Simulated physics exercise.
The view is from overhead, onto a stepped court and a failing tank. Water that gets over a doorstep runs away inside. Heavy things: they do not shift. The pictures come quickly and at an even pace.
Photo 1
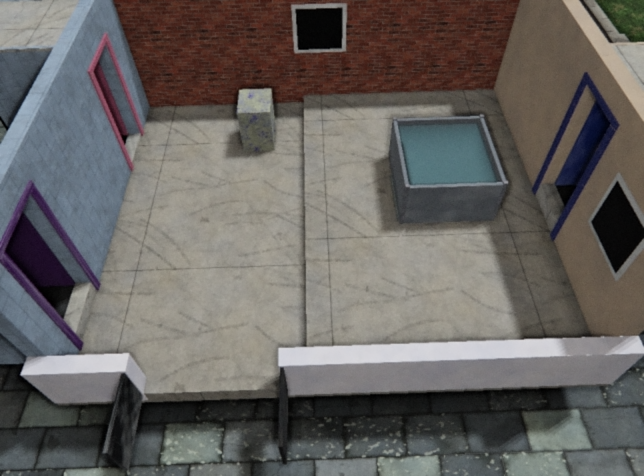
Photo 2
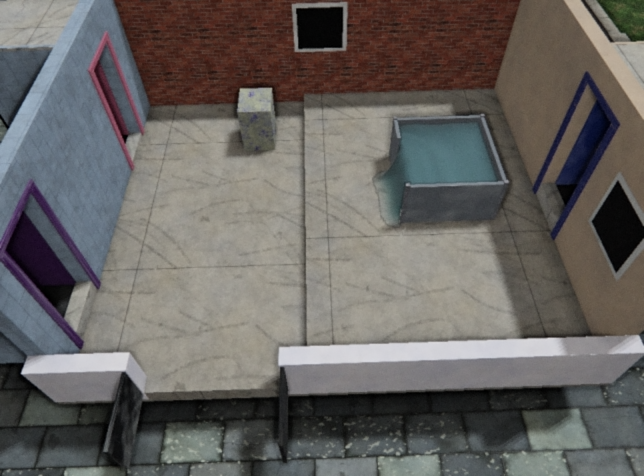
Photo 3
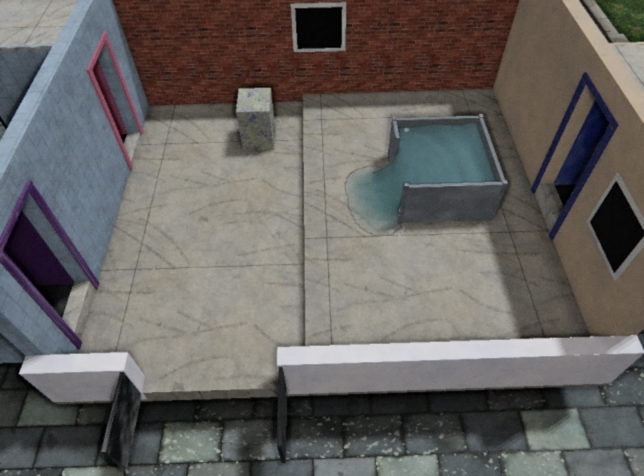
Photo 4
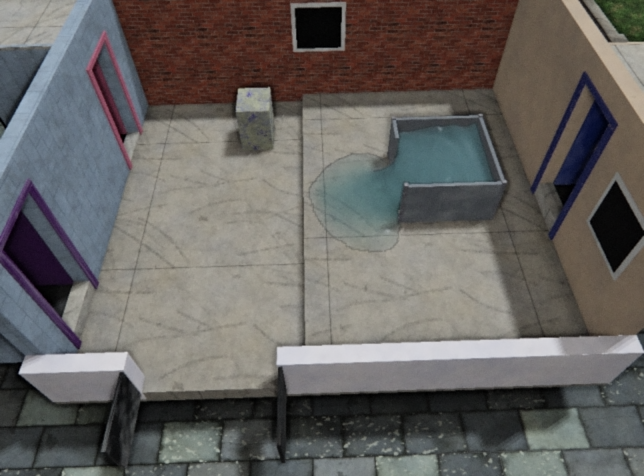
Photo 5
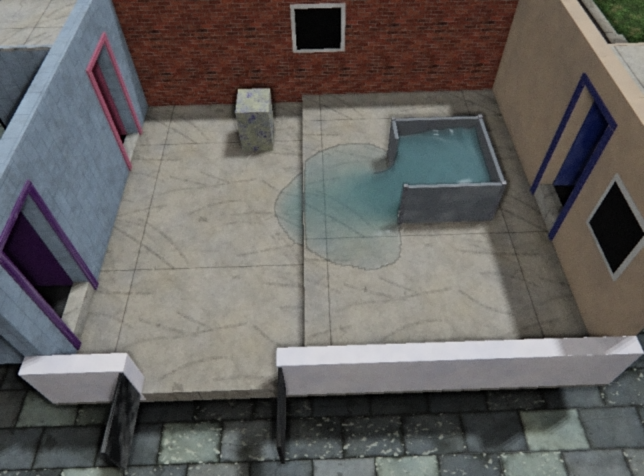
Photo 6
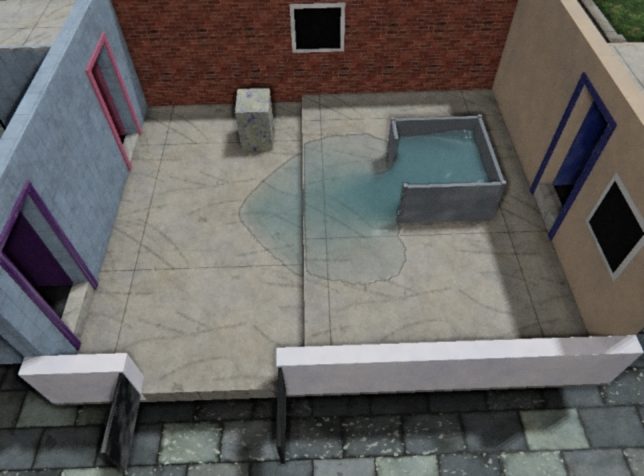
Water pouring from the broken left side of a grey tank, spreading leftward across a paved court and over a low step.
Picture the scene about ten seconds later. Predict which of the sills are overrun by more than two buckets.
The pink door gets over two buckets. The purple door gets two buckets or fewer. The blue door gets two buckets or fewer.
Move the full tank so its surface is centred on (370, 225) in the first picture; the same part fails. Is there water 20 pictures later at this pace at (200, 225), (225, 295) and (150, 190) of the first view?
I'd call them watered, watered and watered, in the order asked.
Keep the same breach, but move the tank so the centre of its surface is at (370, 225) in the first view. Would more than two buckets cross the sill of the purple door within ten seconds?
Looking at the purple door, it surpasses the cutoff.
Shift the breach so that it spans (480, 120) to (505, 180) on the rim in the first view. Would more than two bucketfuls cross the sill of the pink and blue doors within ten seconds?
Briefly, pink remains short and blue overshoots.
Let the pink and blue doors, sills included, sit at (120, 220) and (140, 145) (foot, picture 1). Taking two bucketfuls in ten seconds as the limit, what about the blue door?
Put simply, blue door never reaches the limit here.
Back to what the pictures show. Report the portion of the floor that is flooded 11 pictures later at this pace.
My best guess is some 55 %.
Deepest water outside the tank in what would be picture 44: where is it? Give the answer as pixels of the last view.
Close to (301, 104), I'd say.
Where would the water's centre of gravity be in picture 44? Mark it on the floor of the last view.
I'd put my finger on (241, 219).
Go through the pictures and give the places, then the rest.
Still water in the open tank at (446, 153), in the first frame.
Water pours out at (401, 184) and has run to (390, 223), in the second frame.
The front is at (352, 178), out from the gap at (400, 186), in the third frame.
The front is at (316, 188), out from the gap at (399, 187), in the fourth frame.
The front is at (282, 217), out from the gap at (399, 188), in the fifth frame.
The front is at (247, 218), out from the gap at (398, 188), in the sixth frame.
A moment on, water covers 40 % of the floor; the pink door not reached, the purple door not reached, the blue door not reached.
Next, water covers 55 % of the floor; the pink door under two buckets in, the purple door wet at the sill, nothing in, the blue door not reached.
Then, water covers 55 % of the floor; the pink door over two buckets in, the purple door wet at the sill, nothing in, the blue door not reached.
Later, water covers 55 % of the floor; the pink door over two buckets in, the purple door wet at the sill, nothing in, the blue door not reached.
In the end, water covers 50 % of the floor; the pink door over two buckets in, the purple door wet at the sill, nothing in, the blue door not reached.
